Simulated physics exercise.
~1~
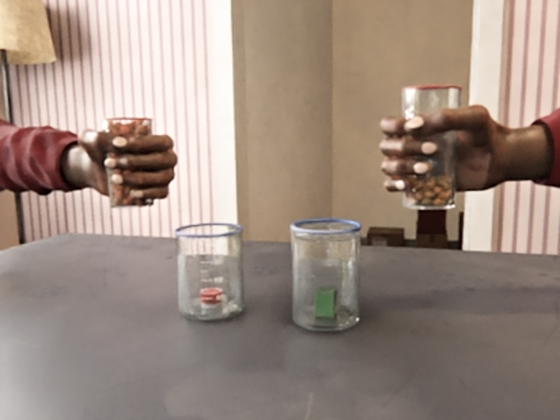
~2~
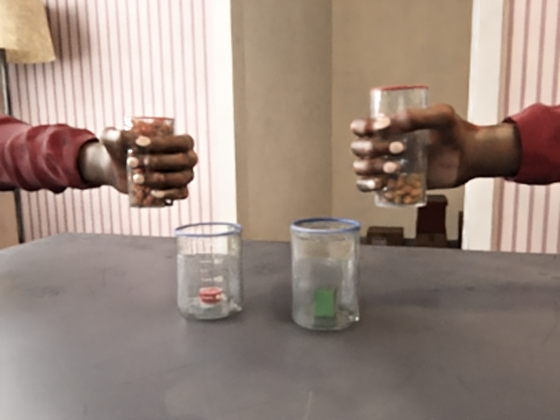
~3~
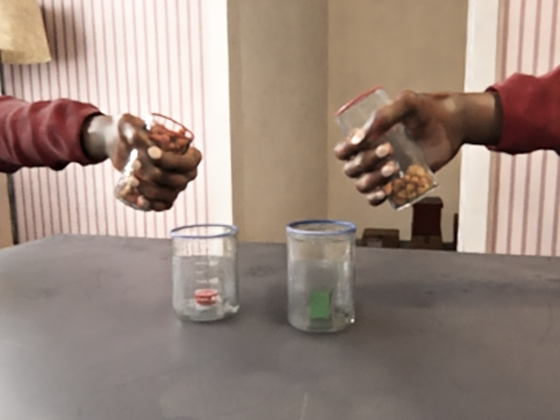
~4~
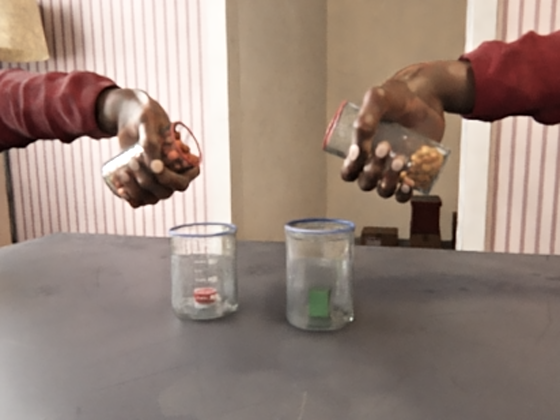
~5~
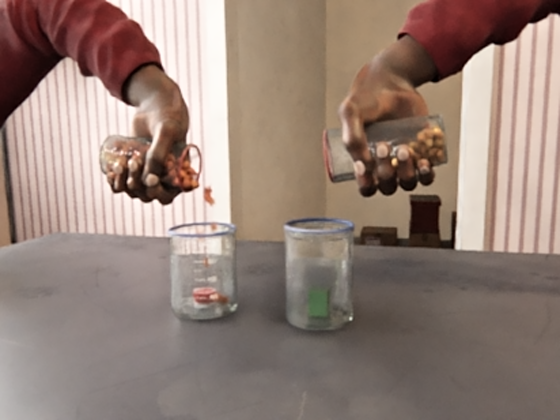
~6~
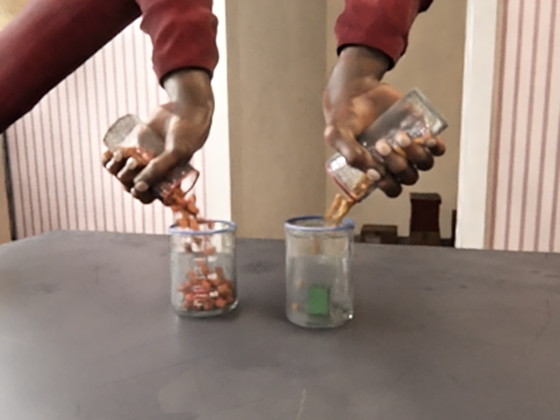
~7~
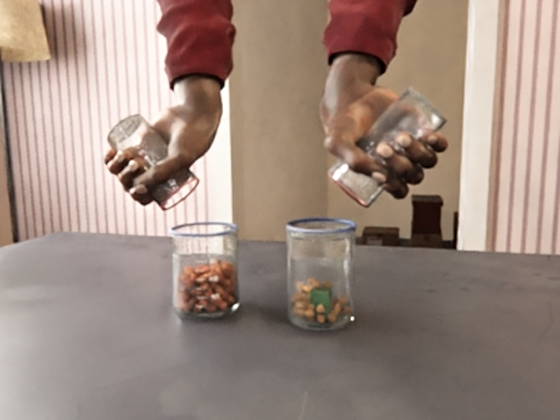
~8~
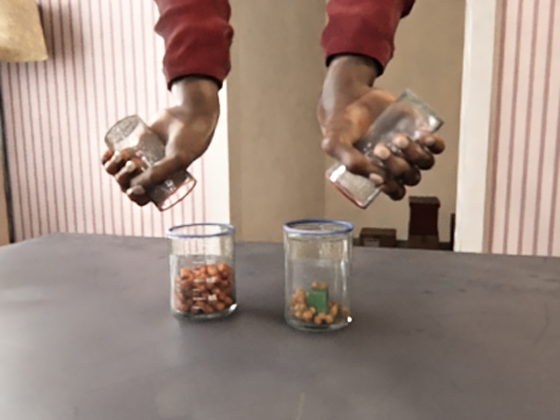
Two dark-sleeved red arms held cups of small nut-like pieces above two clear containers, then tipped them and poured everything in. The left container ended half full, its little red object buried, while the right held less, with its green block still showing.
